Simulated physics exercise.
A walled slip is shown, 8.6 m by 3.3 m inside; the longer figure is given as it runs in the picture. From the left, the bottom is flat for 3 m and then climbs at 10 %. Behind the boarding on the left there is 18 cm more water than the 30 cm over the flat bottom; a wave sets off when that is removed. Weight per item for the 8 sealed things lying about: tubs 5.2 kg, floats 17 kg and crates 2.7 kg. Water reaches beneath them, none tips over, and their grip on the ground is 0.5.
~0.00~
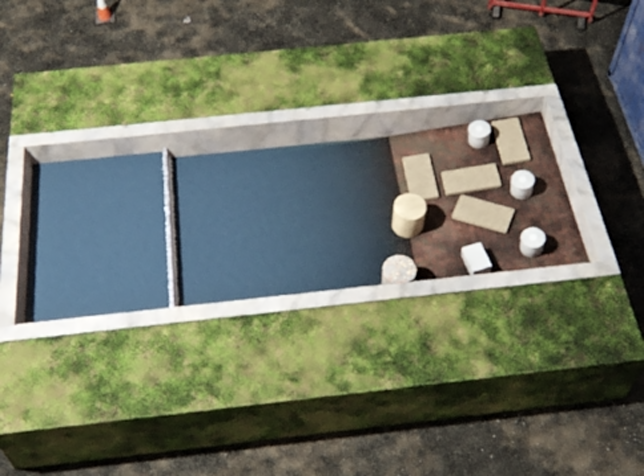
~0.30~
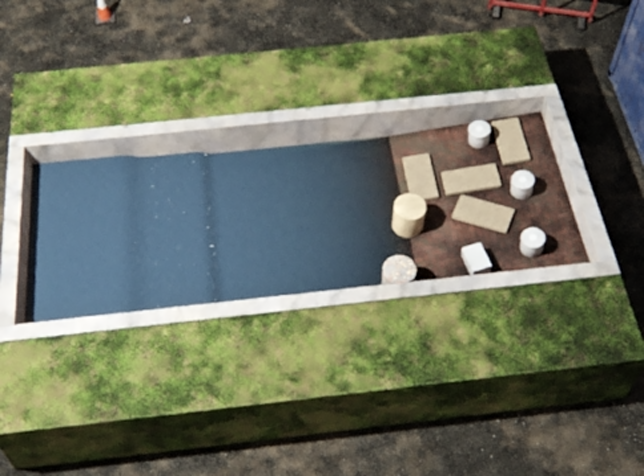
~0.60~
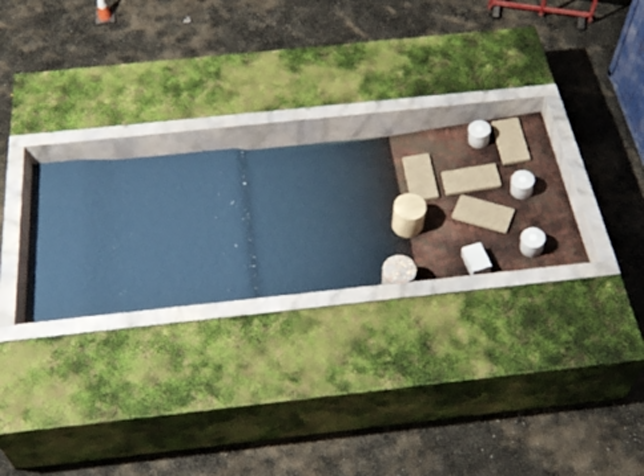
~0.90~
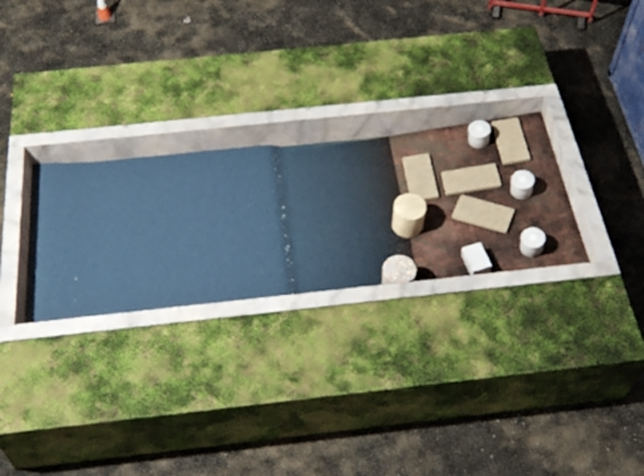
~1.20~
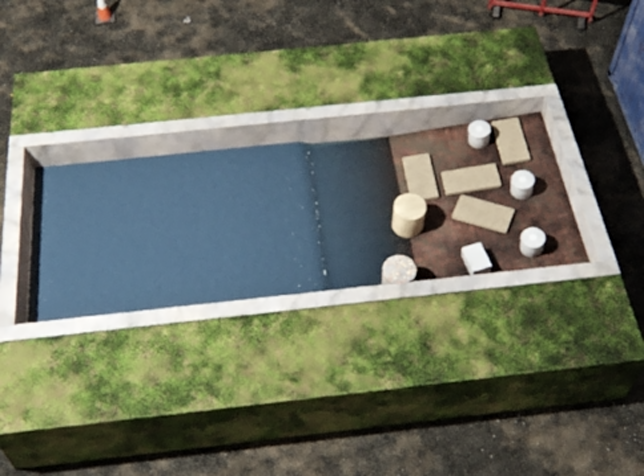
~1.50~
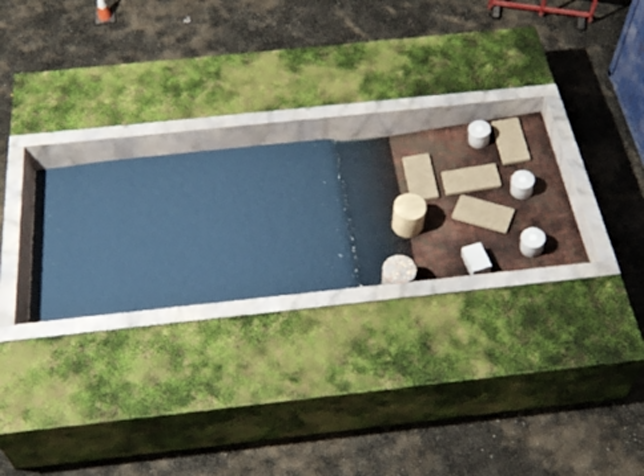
A walled pool between grass strips losing its white divider, then a low ripple moving rightward toward still blocks and cylinders.
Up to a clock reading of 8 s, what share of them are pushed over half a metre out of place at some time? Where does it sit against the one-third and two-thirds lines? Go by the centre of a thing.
That share is a middling one, between a third and two thirds.
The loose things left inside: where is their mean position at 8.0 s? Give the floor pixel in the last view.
That lands at roughly (429, 209).
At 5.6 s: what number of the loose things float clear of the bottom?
Count: 5.
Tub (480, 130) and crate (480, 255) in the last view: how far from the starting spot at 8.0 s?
Net displacement, in order: 200 cm; 80 cm.
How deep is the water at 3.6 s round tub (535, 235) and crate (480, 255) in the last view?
Around 1 cm and 4 cm.
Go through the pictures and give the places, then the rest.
The first frame shows a tub at (525, 179) rests on the ground; a float at (421, 177) rests on the ground; water covers 19.3 m2; 0 of 8 have shifted.
The second frame shows a tub at (525, 179) rests on the ground; a float at (421, 177), on the bottom; 19.3 m2 under water; 0 of 8 have shifted.
The third frame shows a tub at (525, 179), on the bottom; a float at (421, 177), on the bottom; water covers 19.3 m2; 0 of 8 have shifted.
The fourth frame shows a tub at (525, 179) rests on the ground; a float at (421, 177), on the bottom; water covers 19.3 m2; 0 of 8 have shifted.
The fifth frame shows a tub at (525, 179) rests on the ground; a float at (421, 177), on the bottom; 19.3 m2 under water; 0 of 8 have shifted.
The sixth frame shows a tub at (525, 179) rests on the ground; a float at (421, 177), on the bottom; water covers 19.3 m2; 0 of 8 have shifted.
After 2.1 s 0 of 8 are over 50 cm from their spots; 0 afloat.
After 3.6 s 0 of 8 are over 50 cm from their spots; 2 afloat.
After 5.6 s 1 of 8 are over 50 cm from their spots; 5 afloat.
After 8.0 s 5 of 8 are over 50 cm from their spots, and 5 have been at some point; 3 afloat.
